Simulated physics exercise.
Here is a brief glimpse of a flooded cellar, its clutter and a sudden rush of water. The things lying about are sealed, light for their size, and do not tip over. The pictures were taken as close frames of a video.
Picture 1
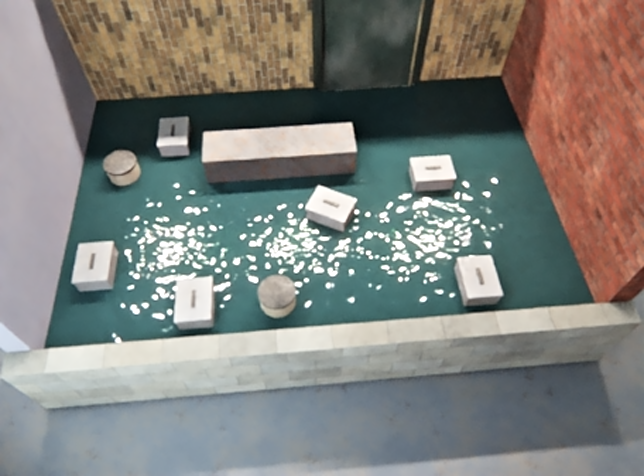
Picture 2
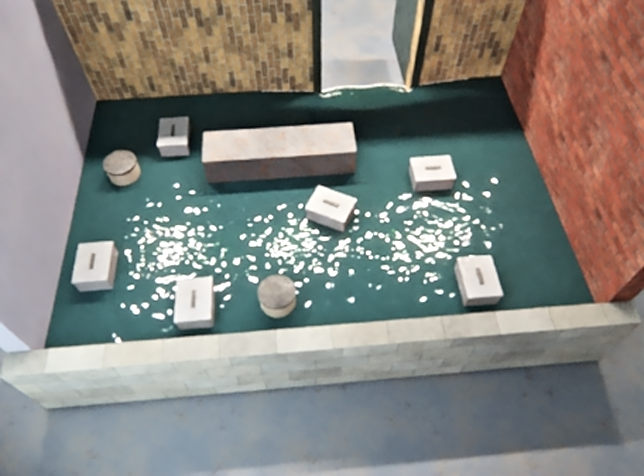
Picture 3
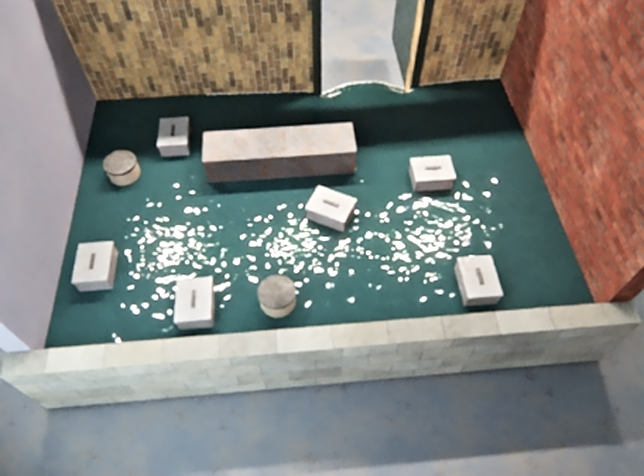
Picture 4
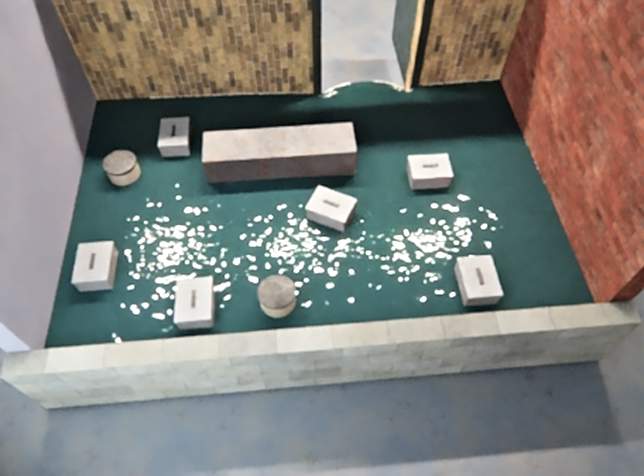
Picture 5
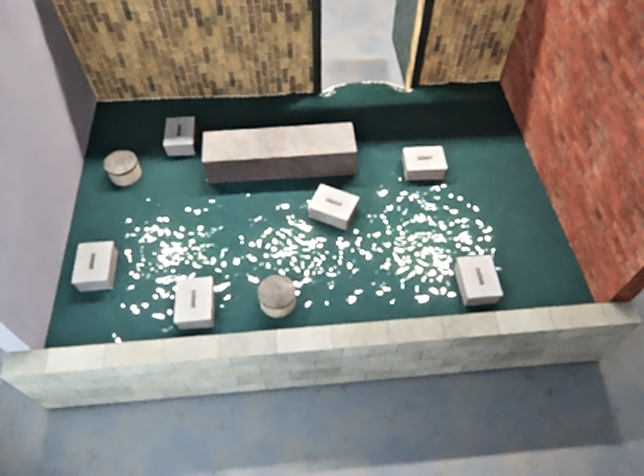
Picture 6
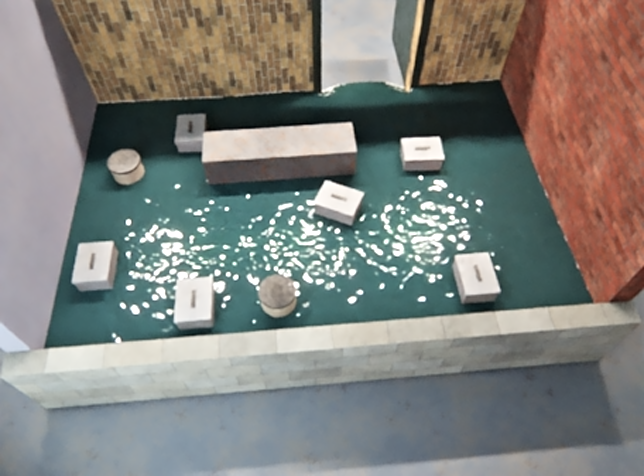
In this clip, the dark door at the back of a flooded cellar opens, then pale flecks spread and shift on the green water as the back-right tote drifts slightly backward and left and the back-left one drifts slightly right.
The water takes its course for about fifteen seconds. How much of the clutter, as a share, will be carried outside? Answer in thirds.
One to two thirds.
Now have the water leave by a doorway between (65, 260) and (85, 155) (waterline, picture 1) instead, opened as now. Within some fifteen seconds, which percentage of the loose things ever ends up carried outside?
Result: Close to 80 %.
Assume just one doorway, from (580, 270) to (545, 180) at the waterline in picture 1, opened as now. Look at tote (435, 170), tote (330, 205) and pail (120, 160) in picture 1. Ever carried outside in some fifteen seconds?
Note - 1: Escaped; 2: Escaped; 3: Retained.
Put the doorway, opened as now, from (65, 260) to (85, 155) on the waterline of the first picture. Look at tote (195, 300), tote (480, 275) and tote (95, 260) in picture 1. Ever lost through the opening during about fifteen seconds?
Going through them in turn: Escaped; remains behind; escaped.
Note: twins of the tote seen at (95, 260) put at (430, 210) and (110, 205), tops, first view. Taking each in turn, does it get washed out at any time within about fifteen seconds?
Result, in listed order: Exits / not lost.
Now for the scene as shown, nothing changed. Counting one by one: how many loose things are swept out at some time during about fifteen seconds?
I get 4.
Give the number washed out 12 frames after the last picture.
My count is 1.
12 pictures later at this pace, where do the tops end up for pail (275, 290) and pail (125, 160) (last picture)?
Look for them at about (309, 284) and about (168, 128).
A moment on, 0 of 8 are out; 8 afloat.
Next, 1 of 8 are out; 7 afloat.
Later, 3 of 8 are out; 5 afloat.
In the end, 4 of 8 are out; 4 afloat.
